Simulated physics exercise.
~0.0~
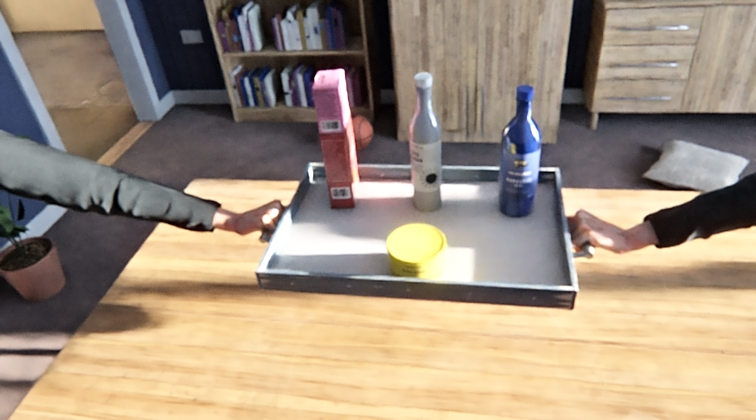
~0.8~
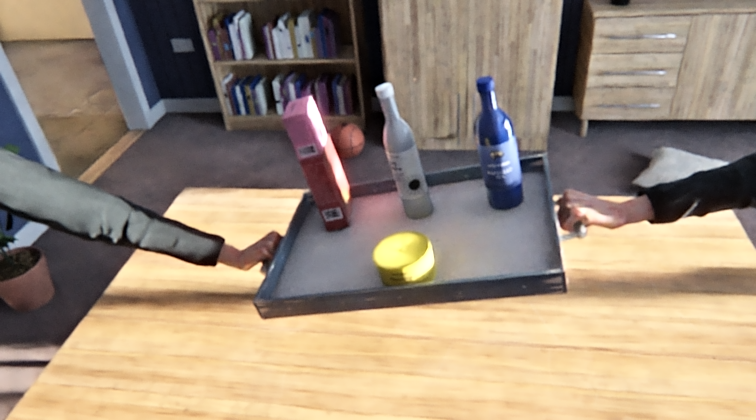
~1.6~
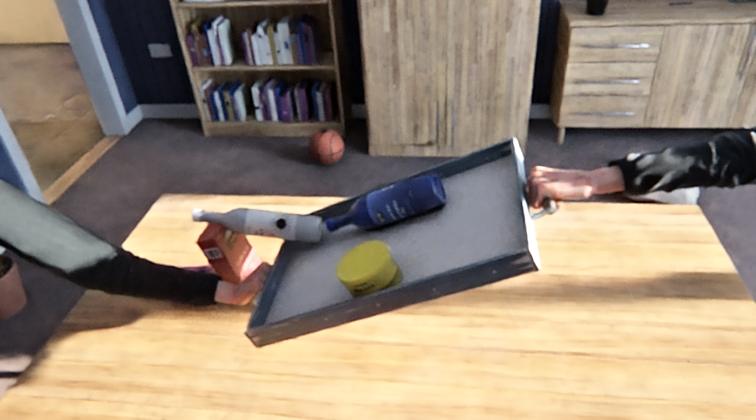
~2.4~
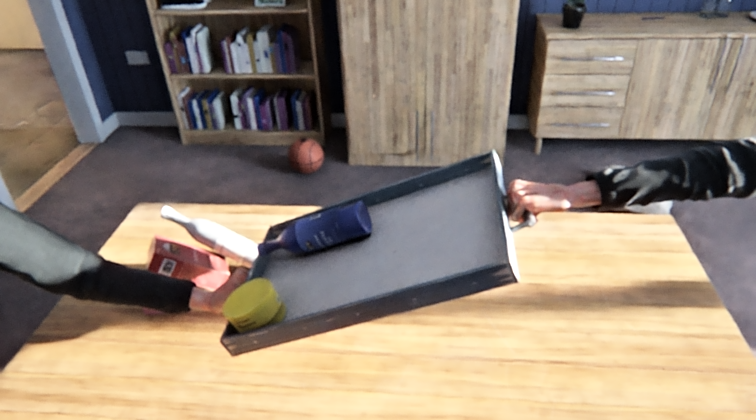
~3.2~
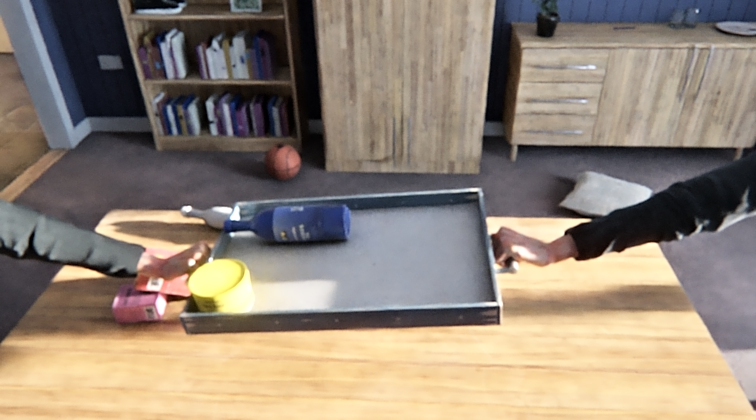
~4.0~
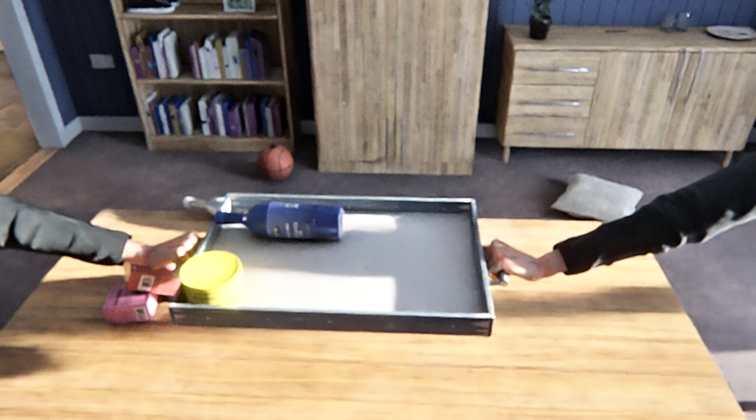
Tray tipping left in two hands, toppling both bottles and spilling white bottle and red and pink packets, then levelling with blue bottle and yellow tub aboard.
